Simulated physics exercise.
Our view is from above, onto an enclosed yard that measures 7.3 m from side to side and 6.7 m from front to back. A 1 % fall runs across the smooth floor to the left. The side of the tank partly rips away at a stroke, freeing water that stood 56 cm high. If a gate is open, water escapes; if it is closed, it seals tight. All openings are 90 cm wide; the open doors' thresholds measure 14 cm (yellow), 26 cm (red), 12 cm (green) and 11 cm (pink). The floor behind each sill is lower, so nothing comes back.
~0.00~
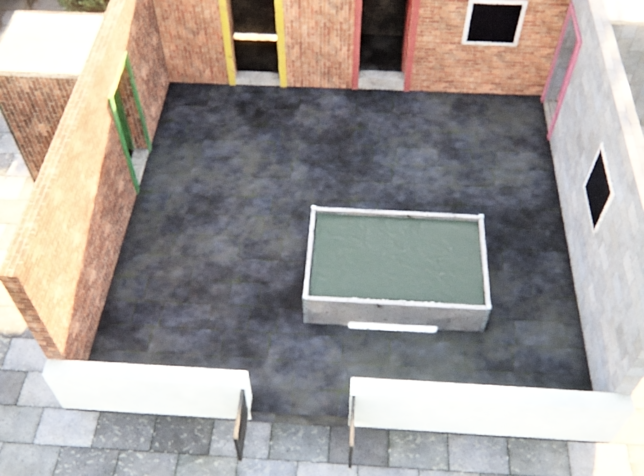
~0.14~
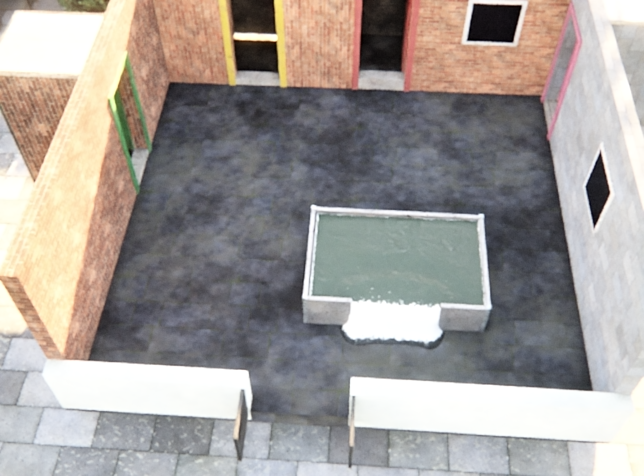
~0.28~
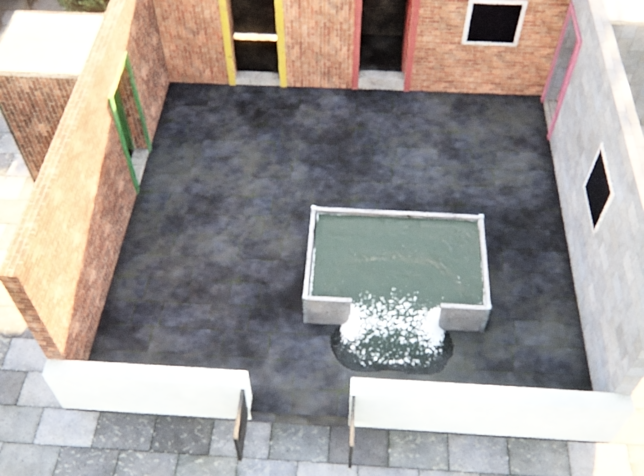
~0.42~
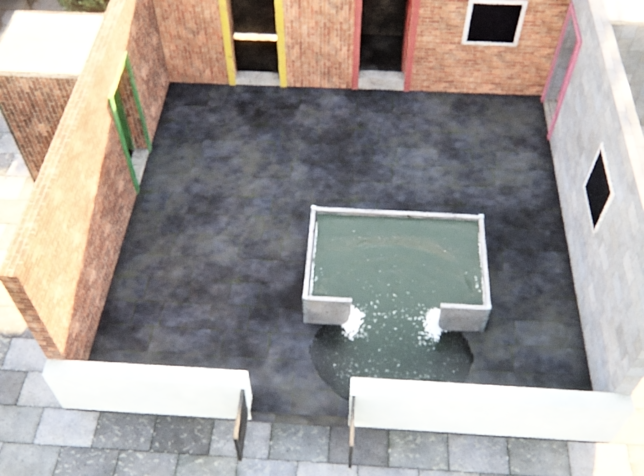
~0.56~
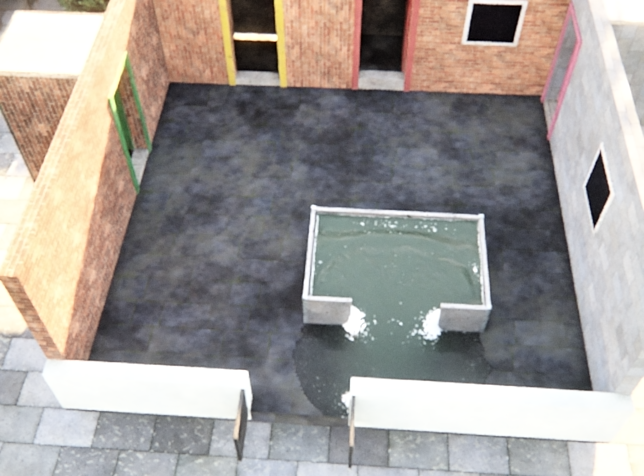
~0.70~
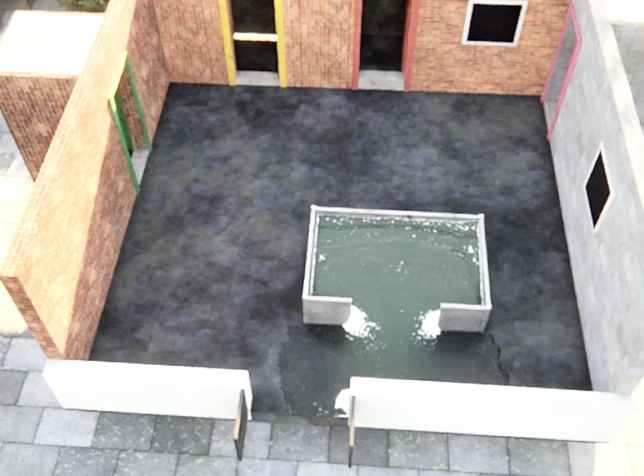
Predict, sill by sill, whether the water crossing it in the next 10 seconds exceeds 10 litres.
Outcome: For the yellow door I'd say within the limit, for the red door I'd say within the limit, for the green door I'd say within the limit, for the pink door I'd say within the limit.
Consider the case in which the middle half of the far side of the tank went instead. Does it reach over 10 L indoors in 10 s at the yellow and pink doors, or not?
Yellow short, pink beyond.
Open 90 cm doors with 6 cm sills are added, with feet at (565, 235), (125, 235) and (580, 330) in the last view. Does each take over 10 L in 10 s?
Result in order - not enough, not enough, more than that.
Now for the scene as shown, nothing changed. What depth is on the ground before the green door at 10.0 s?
I'd put it at around 3.0 cm deep.
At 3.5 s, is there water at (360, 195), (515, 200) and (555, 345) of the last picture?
Status of the three spots: Free of it, inundated, inundated.
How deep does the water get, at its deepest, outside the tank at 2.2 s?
Depth: Approx. 34 cm.
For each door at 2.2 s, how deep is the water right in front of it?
Depths in cm: Yellow 0, red 0, green 0, pink 0.
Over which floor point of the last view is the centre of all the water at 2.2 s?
The water's centre is around (399, 316).
After 1.4 s water covers 10 % of the floor and is deepest (44 cm) near (394, 392); yellow door not reached, red door not reached, green door not reached, pink door not reached.
After 2.2 s water covers 20 % of the floor and is deepest (34 cm) near (394, 404); yellow door not reached, red door not reached, green door not reached, pink door not reached.
After 3.5 s water covers 35 % of the floor and is deepest (24 cm) near (394, 404); yellow door not reached, red door not reached, green door not reached, pink door not reached.
After 6.0 s water covers 60 % of the floor and is deepest (14 cm) near (381, 403); yellow door not reached, red door 2 cm at the sill, 0 L in, green door 3 cm at the sill, 0 L in, pink door 3 cm at the sill, 0 L in.
After 10.0 s water covers 80 % of the floor and is deepest (9 cm) near (178, 89); yellow door 5 cm at the sill, 0 L in, red door 5 cm at the sill, 0 L in, green door 3 cm at the sill, 0 L in, pink door 6 cm at the sill, 0 L in.
